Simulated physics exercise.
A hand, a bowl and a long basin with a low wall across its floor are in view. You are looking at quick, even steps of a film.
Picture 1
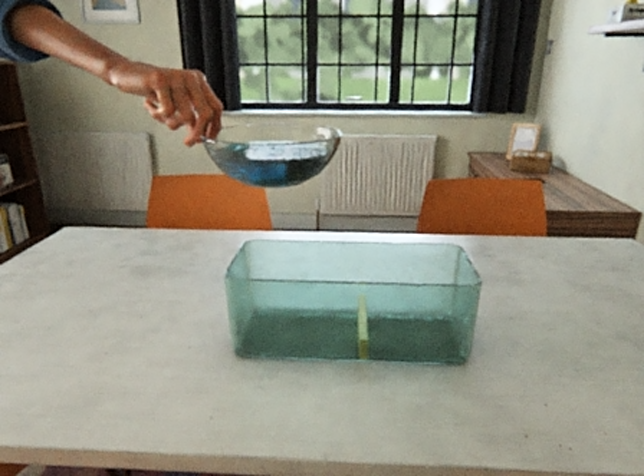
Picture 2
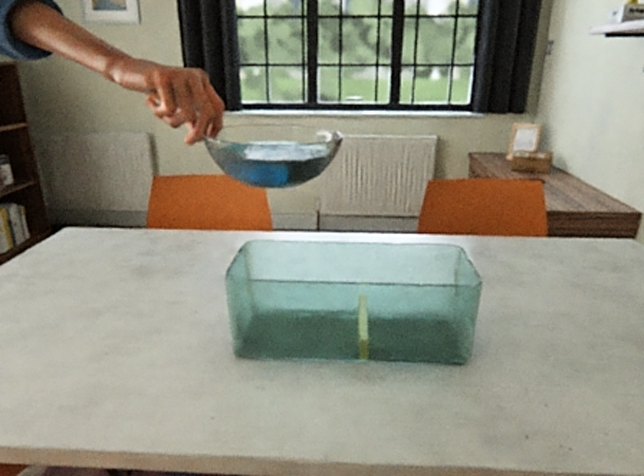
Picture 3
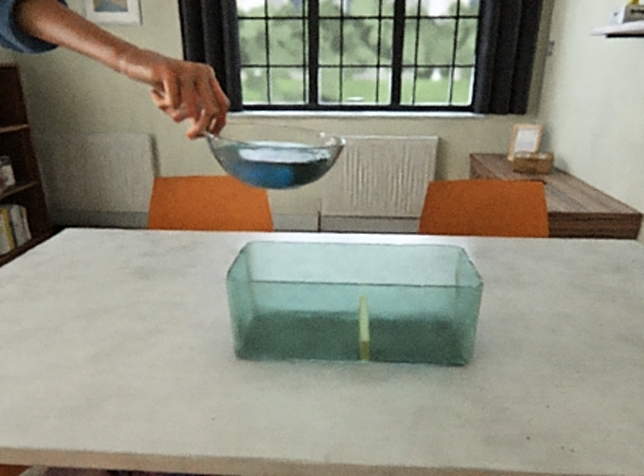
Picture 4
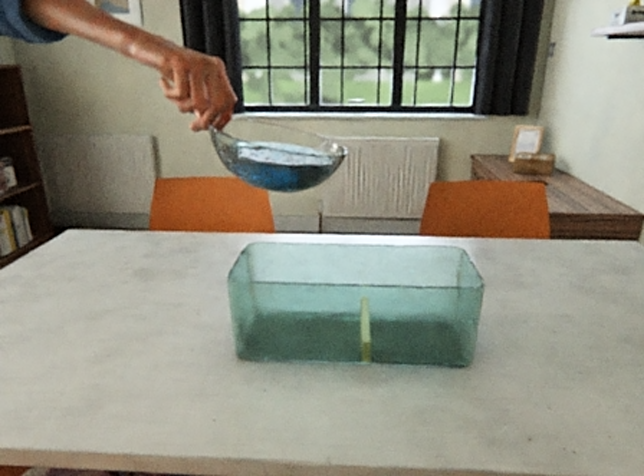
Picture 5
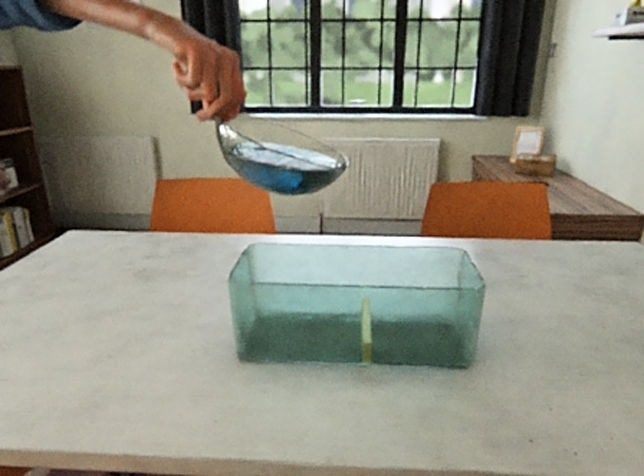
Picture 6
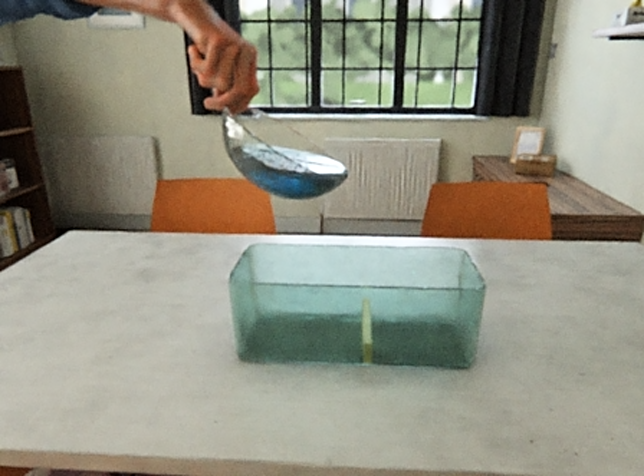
A hand tilts a glass bowl of blue liquid rightward above a long, low-walled basin.
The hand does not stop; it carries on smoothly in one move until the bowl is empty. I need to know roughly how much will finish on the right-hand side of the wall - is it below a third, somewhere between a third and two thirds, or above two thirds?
Expect between a third and two thirds of it there.
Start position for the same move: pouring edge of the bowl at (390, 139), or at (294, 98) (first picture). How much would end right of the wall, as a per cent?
Roughly 65 per cent, then roughly 15 per cent.
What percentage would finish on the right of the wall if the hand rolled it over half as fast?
Roughly 65 %.
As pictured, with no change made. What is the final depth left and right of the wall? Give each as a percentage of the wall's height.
About 30 left, about 50 right.
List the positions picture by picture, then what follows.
Tilt 0°; pouring edge (341, 135); surface from (215, 150) to (333, 151); the long basin's rim runs from (235, 259) to (471, 264); the wall's top is at (363, 315), in the first picture.
Tilt 1°; pouring edge (342, 137); surface from (216, 149) to (334, 153), in the second picture.
Tilt 6°; pouring edge (344, 144); surface from (218, 148) to (335, 156), in the third picture.
Tilt 12°; pouring edge (346, 153); surface from (222, 147) to (338, 161), in the fourth picture.
Tilt 21°; pouring edge (347, 165); surface from (227, 146) to (339, 165), in the fifth picture.
Tilt 32°; pouring edge (345, 178); surface from (233, 148) to (340, 168); 1 per cent is over the edge, in the sixth picture.
A moment on, the bowl is tipped on its side and 4 per cent is still to pour, 12 is left of the wall and 44 right of it.
Next, the bowl is tipped right over and 0 per cent is still to pour, 34 is left of the wall and 62 right of it.
Then the bowl is tipped right over and 0 per cent is still to pour, 42 is left of the wall and 55 right of it.
Later the bowl is tipped right over and 0 per cent is still to pour, 43 is left of the wall and 54 right of it.
In the end 43 per cent lies left of the wall, 54 right of it and 2 outside.
